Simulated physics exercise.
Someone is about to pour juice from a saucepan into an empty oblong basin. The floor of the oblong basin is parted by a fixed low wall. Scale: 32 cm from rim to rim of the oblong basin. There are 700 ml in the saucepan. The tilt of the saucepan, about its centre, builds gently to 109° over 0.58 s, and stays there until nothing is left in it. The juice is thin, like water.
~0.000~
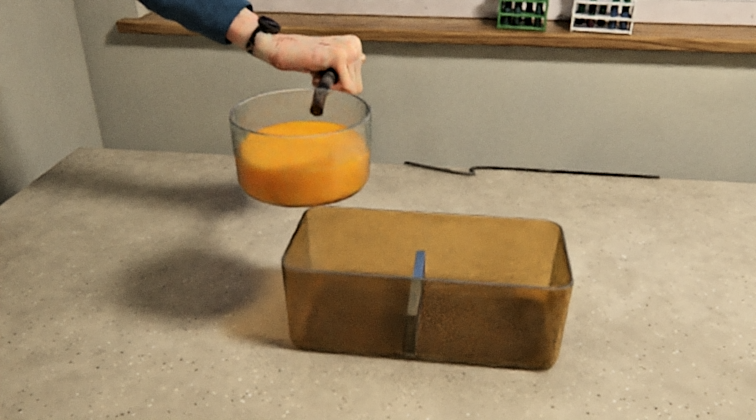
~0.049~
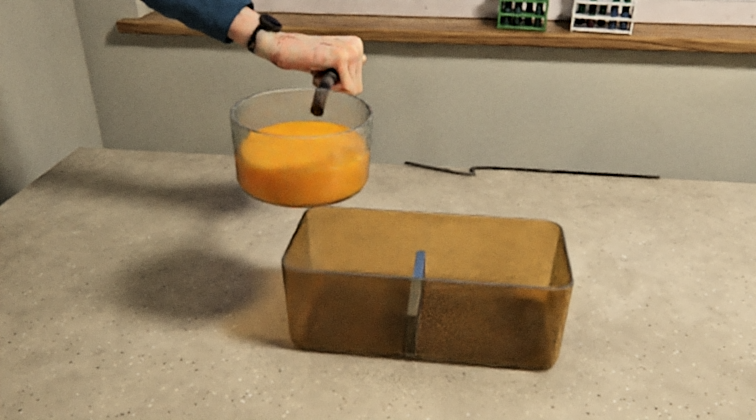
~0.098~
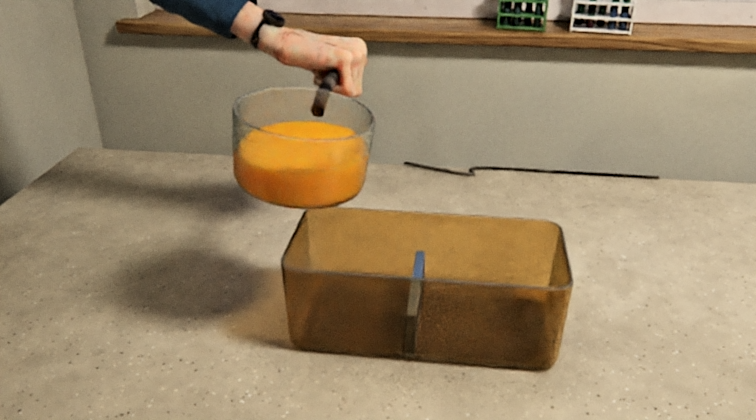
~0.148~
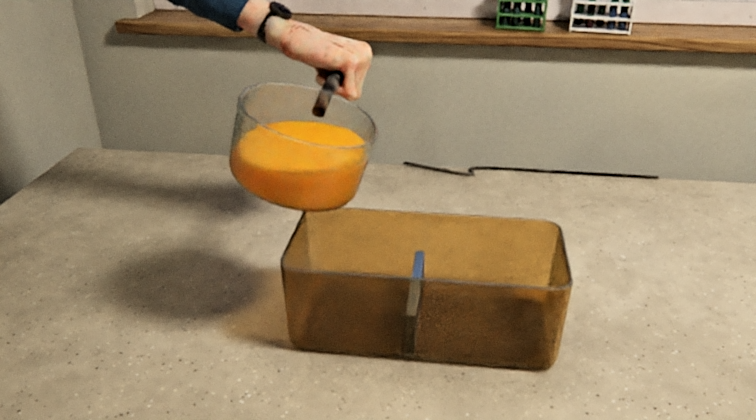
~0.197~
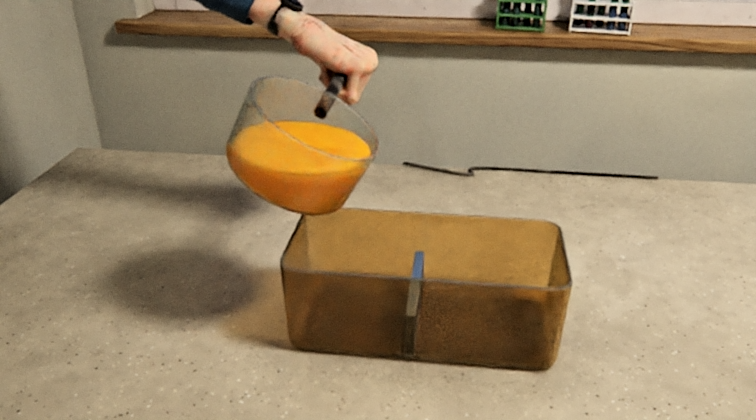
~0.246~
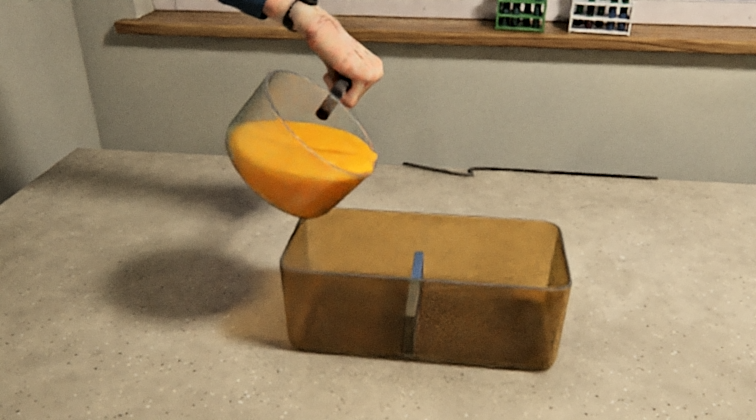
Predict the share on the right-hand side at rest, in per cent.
Roughly 11 per cent is past the wall.
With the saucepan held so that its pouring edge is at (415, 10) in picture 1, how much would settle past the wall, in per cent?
Then about 85 per cent.
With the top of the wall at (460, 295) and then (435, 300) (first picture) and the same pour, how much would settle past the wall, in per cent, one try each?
First 15, then 20 per cent.
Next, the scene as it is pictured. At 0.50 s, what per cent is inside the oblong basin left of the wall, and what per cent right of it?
Some 38 per cent left and 5 right.
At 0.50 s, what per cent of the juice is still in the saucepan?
About 26 per cent.
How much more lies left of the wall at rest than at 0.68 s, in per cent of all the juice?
Near 12 in a hundred.
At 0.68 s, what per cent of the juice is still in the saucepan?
Near 6 in a hundred.
After 0.50 s the tilt is 103° and 25 per cent is still to pour, 38 is left of the wall and 5 right of it.
After 0.68 s the tilt is 109° and 6 per cent is still to pour, 75 is left of the wall and 6 right of it.
After 0.87 s the tilt is 109° and 0 per cent is still to pour, 86 is left of the wall and 10 right of it.
After 1.08 s the tilt is 109° and 0 per cent is still to pour, 87 is left of the wall and 11 right of it.
In the end 87 per cent lies left of the wall, 11 right of it and 3 outside.
